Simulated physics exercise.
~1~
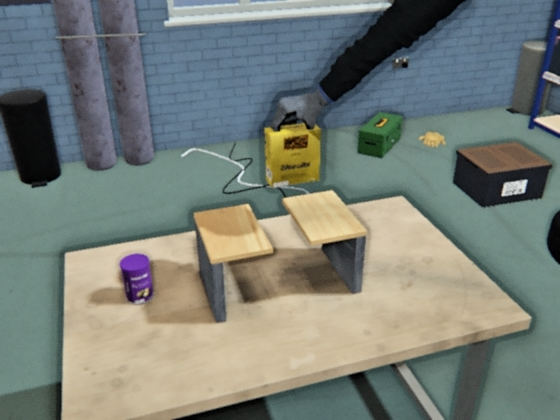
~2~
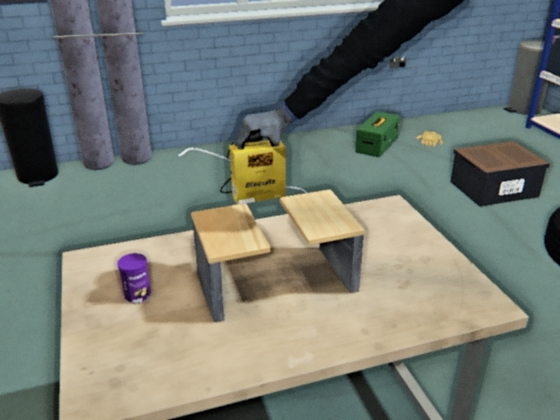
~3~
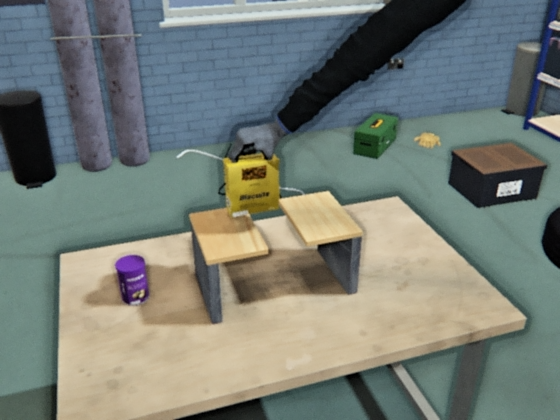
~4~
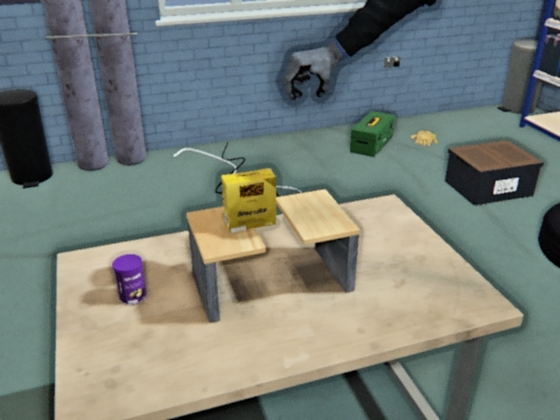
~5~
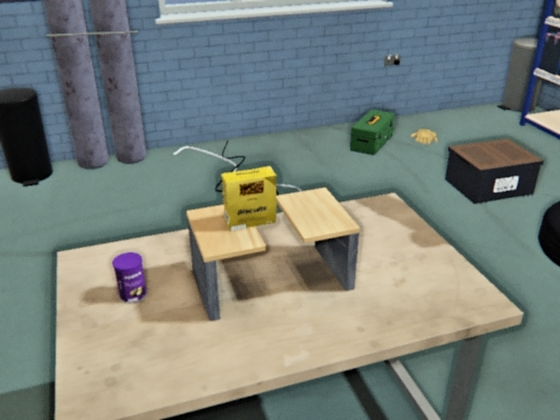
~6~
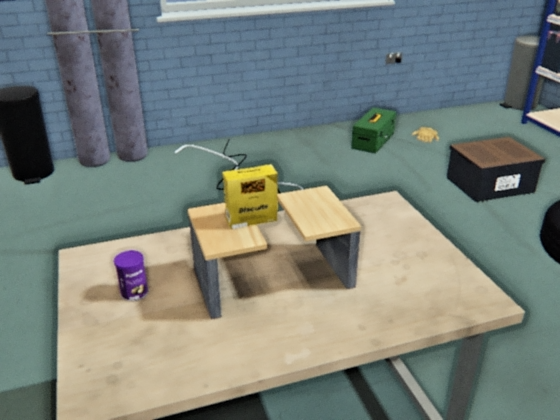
On a wooden workbench, a gloved hand lowering a yellow packet between two ledges and withdrawing, the packet staying lodged upright.
